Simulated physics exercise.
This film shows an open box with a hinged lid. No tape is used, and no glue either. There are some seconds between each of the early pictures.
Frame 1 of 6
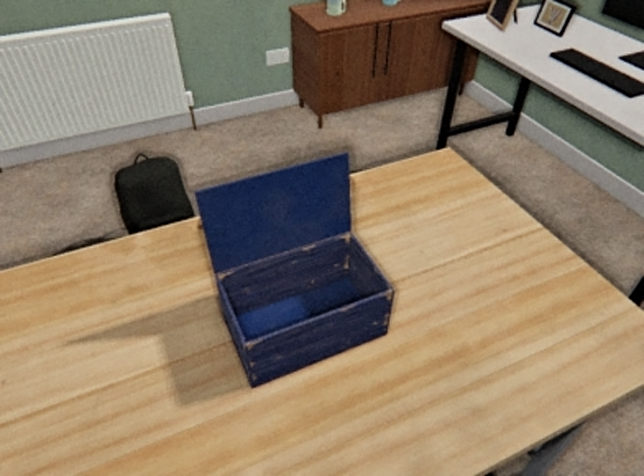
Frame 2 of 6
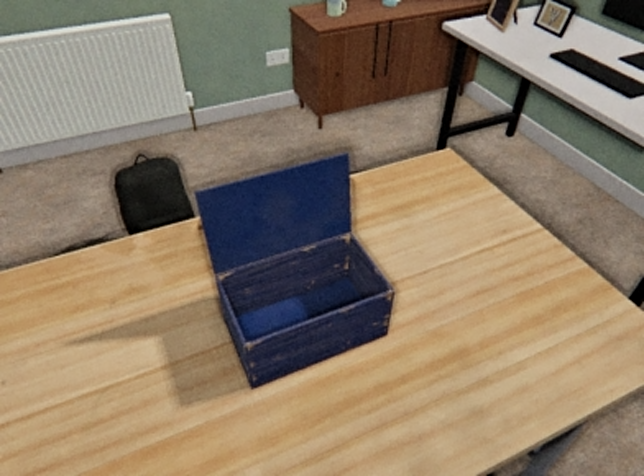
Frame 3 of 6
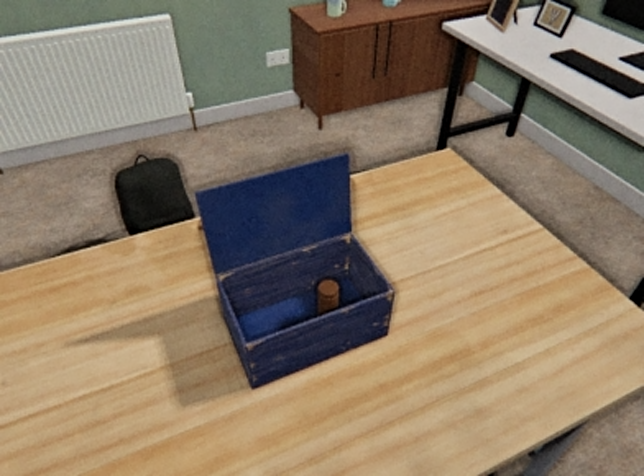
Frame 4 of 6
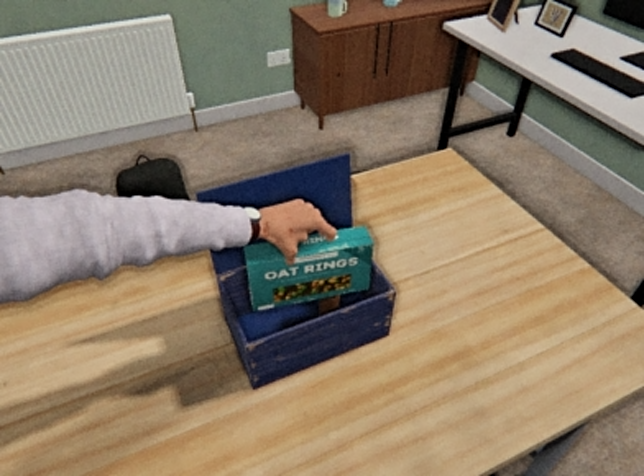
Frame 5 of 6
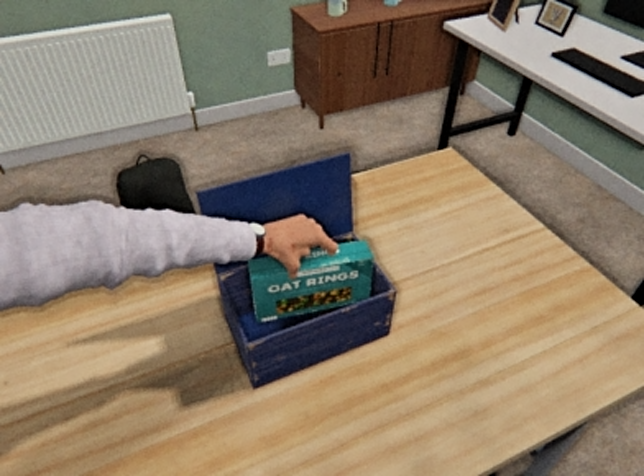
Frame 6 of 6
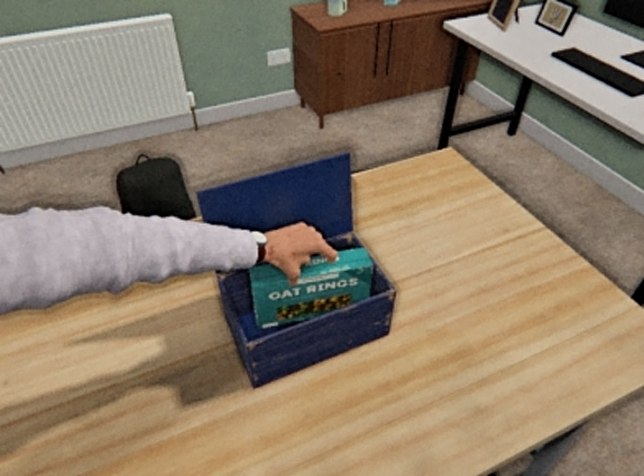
In this clip, an open blue box with a hinged lid sits empty on a wooden table, then a small brown shaker appears inside it, and a hand reaches in from the left and lowers a turquoise oat rings packet into the box.
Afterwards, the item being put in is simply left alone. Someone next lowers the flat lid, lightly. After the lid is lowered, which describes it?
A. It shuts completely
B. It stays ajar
Answer: A.
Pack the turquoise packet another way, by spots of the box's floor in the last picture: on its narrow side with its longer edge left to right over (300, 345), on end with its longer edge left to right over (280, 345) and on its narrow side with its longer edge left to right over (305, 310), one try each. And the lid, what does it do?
With the first placement it closes properly, with the second it doesn't close, and with the third it doesn't close.
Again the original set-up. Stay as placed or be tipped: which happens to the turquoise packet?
Result: It remains as it was set.
Then, 1.00 s past the last view, lid starting down; turquoise packet displaced a little near (312, 320).
Then, 1.60 s past the last view, lid 56° above the rim; turquoise packet displaced a little near (312, 320).
Then, 1.90 s past the last view, lid 22° above the rim; turquoise packet displaced a little near (312, 320).
Finally, lid shut; moved from the start, turquoise packet; brown shaker still in place. Final places as the last picture's camera would see them, turquoise packet near (312, 320).
